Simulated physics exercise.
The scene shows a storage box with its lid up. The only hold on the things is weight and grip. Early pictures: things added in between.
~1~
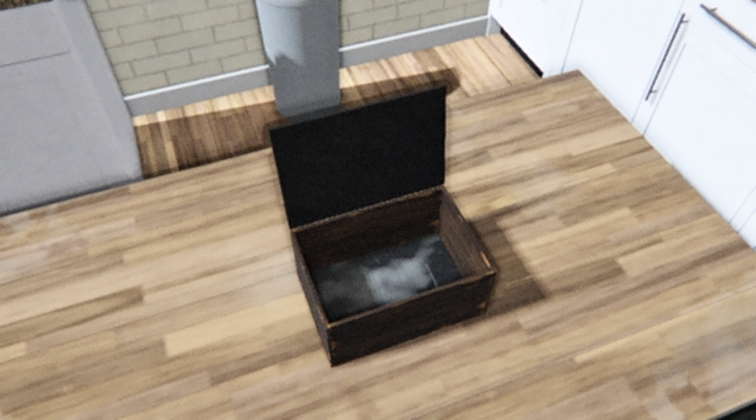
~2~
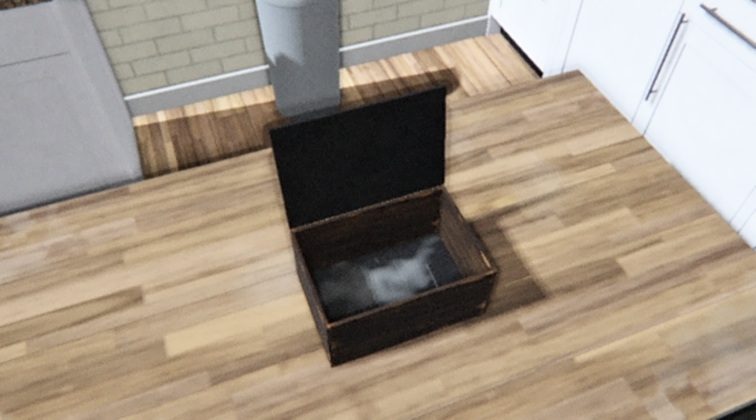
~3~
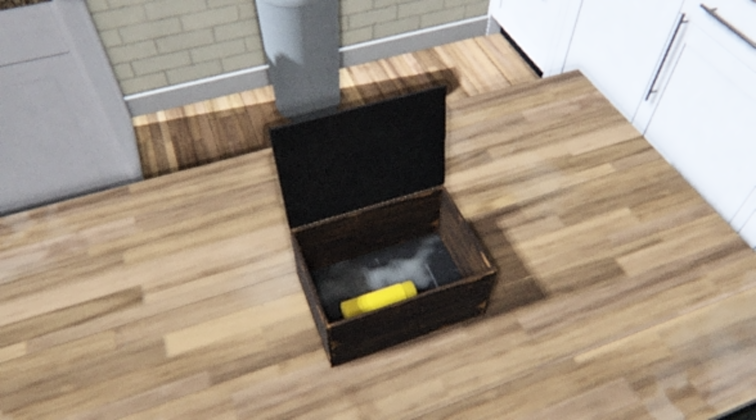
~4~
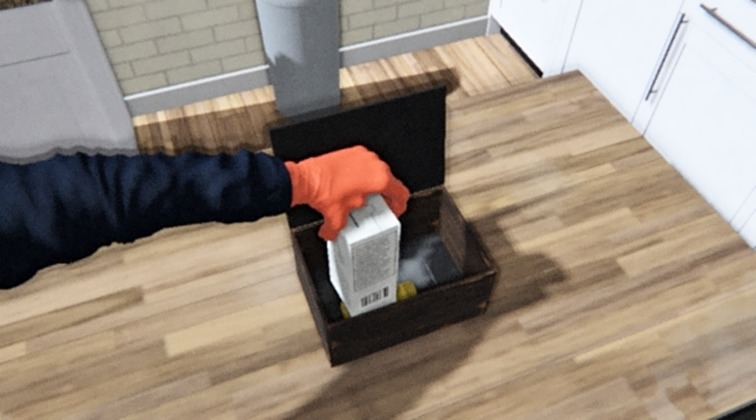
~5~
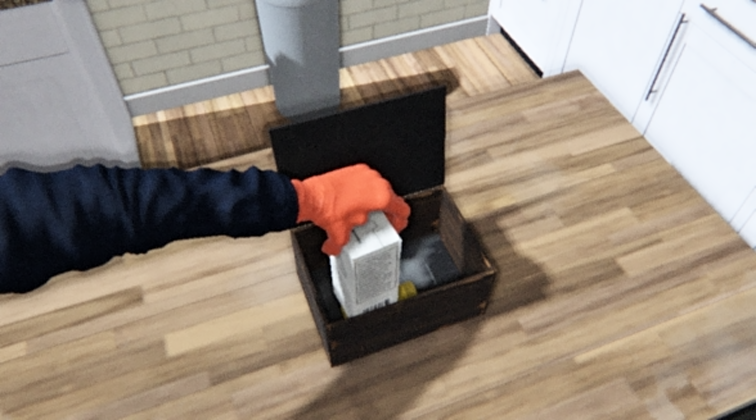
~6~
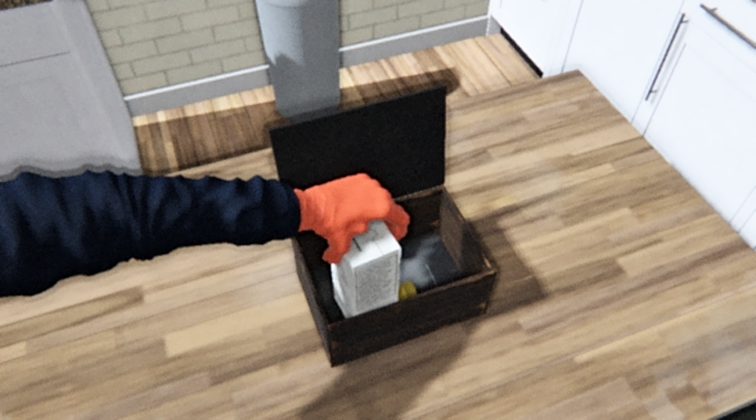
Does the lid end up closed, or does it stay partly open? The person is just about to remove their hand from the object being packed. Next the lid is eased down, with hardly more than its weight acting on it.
The lid ends up partly open.
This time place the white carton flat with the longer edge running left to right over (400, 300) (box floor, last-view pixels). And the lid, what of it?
Once it's packed that way, the lid settles all the way.
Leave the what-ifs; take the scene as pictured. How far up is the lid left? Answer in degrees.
Near 30° up from the rim.
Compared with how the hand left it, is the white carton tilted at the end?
Once everything settles, it ends up at a slant.
Then, 0.50 s past the last view, white carton rocked 35° from its first pose near (363, 280); yellow shaker displaced well along.
Then, 1.60 s past the last view, lid 59° above the rim; white carton rocked 36° from its first pose near (366, 280); yellow shaker displaced well along.
Then, 2.90 s past the last view, lid 30° above the rim; white carton rocked 36° from its first pose near (366, 280); yellow shaker displaced well along.
Finally, lid 30° above the rim; down or leaning hard in the box, white carton; moved from the start, yellow shaker. Final places as the last picture's camera would see them, white carton near (366, 280).
